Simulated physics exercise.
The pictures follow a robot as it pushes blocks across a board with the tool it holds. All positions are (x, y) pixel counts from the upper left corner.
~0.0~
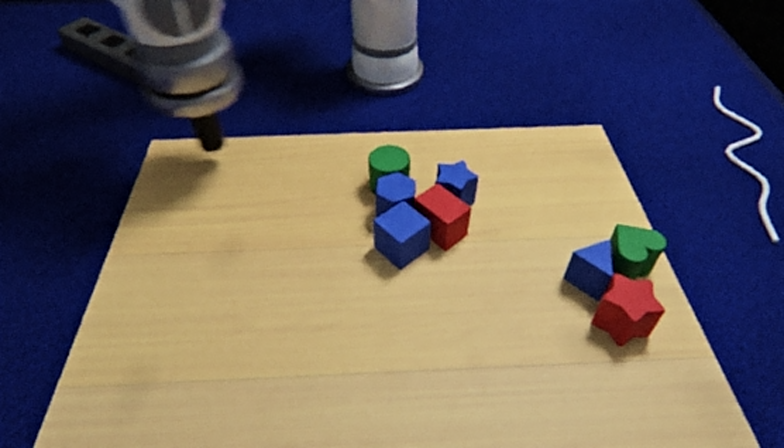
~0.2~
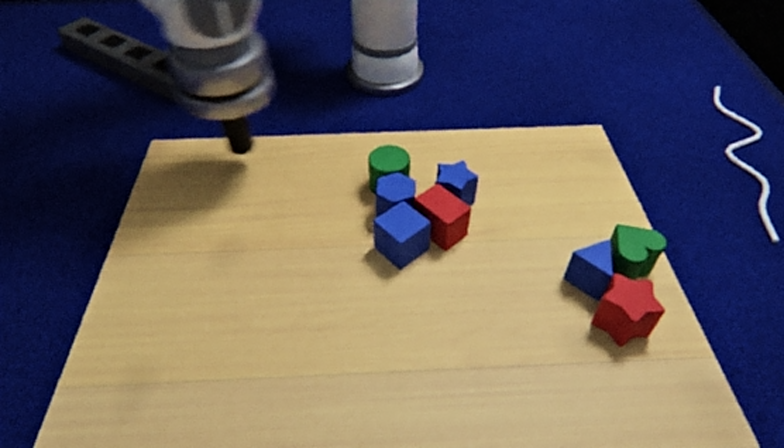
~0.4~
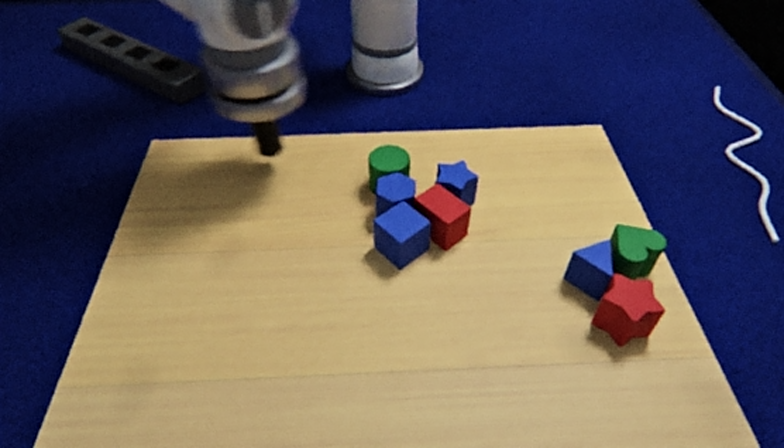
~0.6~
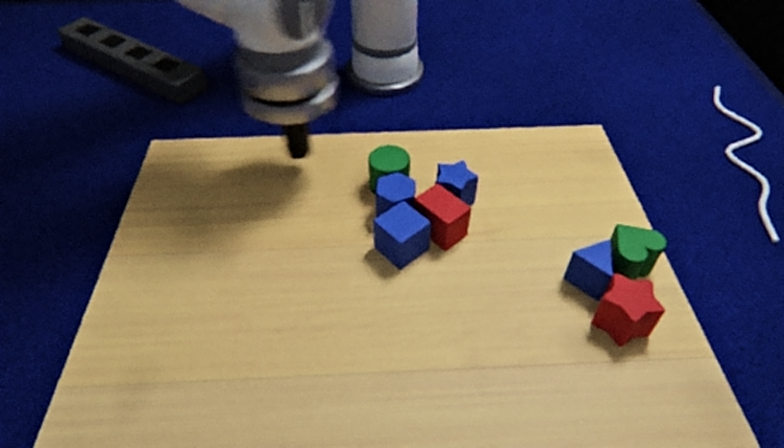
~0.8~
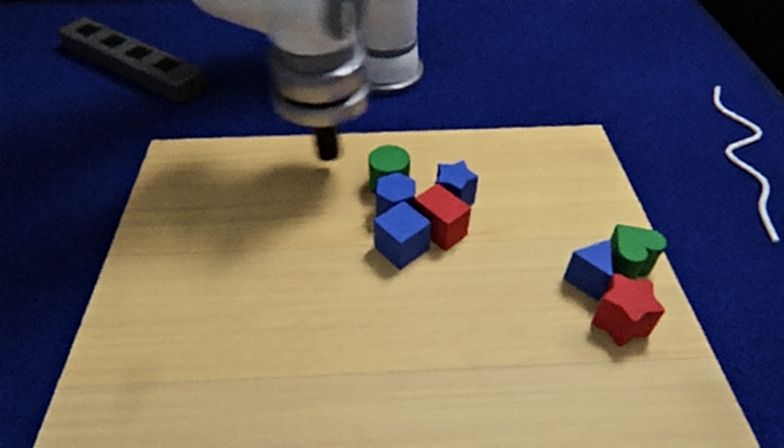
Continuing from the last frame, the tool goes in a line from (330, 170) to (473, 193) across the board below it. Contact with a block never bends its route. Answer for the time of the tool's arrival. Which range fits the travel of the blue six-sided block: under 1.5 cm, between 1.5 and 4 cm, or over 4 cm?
Below 1.5 cm.
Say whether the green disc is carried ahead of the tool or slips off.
Prediction: Still leading.
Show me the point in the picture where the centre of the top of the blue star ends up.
In the picture, it is at (533, 202).
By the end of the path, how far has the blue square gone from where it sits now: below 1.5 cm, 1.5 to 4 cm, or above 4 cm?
Range: Under 1.5 cm.
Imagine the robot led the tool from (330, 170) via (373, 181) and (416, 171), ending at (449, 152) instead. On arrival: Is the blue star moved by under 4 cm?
Yes, that is what happens.
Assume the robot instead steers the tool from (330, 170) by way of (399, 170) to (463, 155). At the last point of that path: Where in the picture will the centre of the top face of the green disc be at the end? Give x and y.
Final place: (426, 162).
What follows on the original path. One third of the way, tool at (376, 162); green disc at (409, 159); blue six-sided block at (403, 187), turned 30° clockwise.
Two thirds of the way, tool at (425, 169); green disc at (460, 166); blue six-sided block at (404, 187), turned 35° clockwise; blue star at (490, 183), turned 35° clockwise.
At the end, tool at (475, 176); green disc at (510, 177); blue six-sided block at (404, 187), turned 35° clockwise; blue square in place; red oblong block in place; blue star at (533, 202), turned 55° clockwise.
